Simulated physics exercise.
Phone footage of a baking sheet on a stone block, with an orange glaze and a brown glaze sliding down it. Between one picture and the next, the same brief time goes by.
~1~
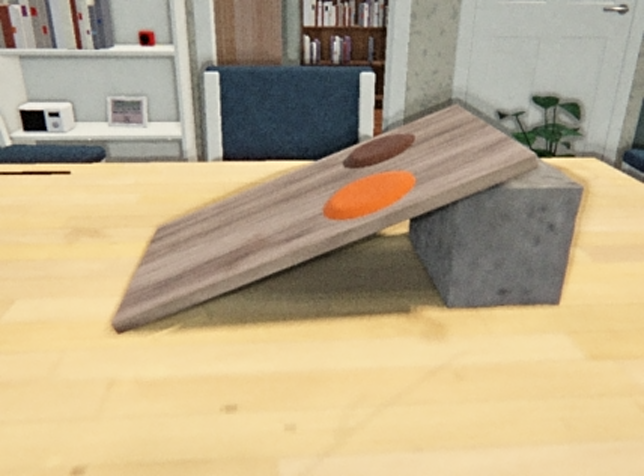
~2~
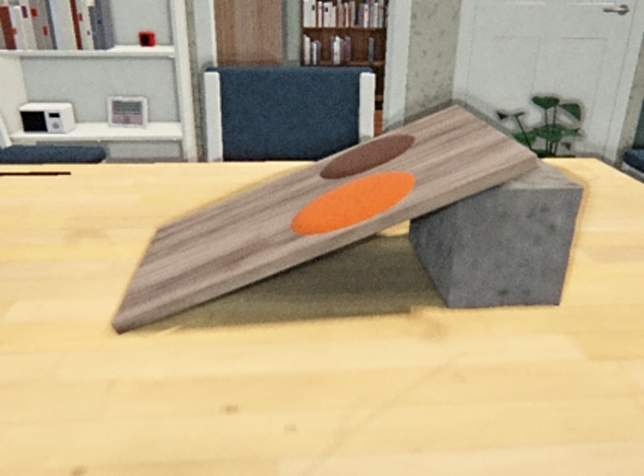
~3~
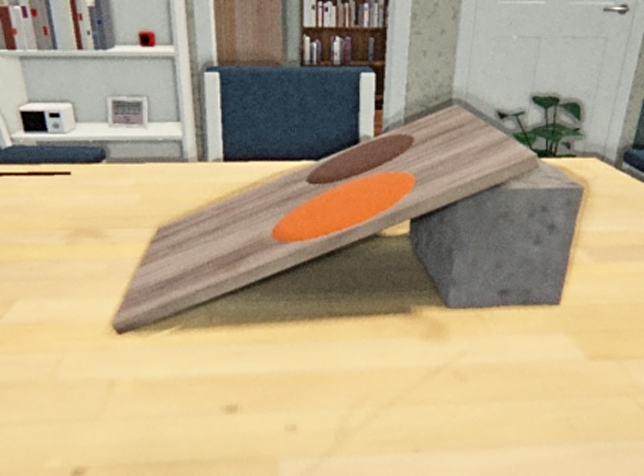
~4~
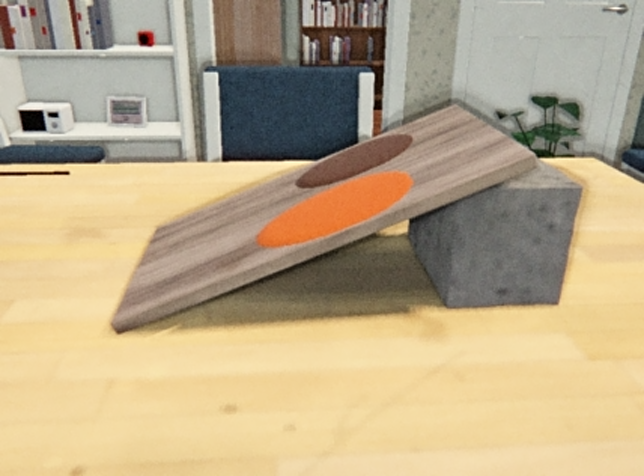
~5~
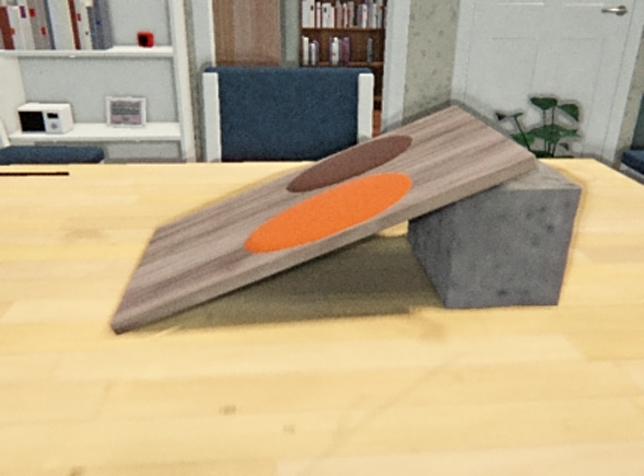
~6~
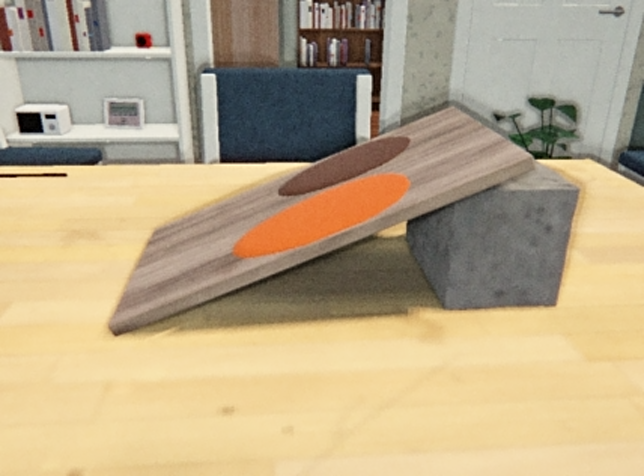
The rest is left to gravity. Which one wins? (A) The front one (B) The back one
(A) The front one.
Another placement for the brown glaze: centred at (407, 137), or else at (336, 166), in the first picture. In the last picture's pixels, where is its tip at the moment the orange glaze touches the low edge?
First start: Around (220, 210); second start: (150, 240).
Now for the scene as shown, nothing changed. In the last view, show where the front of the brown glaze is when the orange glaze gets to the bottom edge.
About (201, 223).
Next, the orange glaze is three quarters of the way down; the brown glaze is three quarters of the way down.
After that, the orange glaze is close to the edge; the brown glaze is three quarters of the way down.
Finally, the orange glaze is at the low edge; the brown glaze is three quarters of the way down.
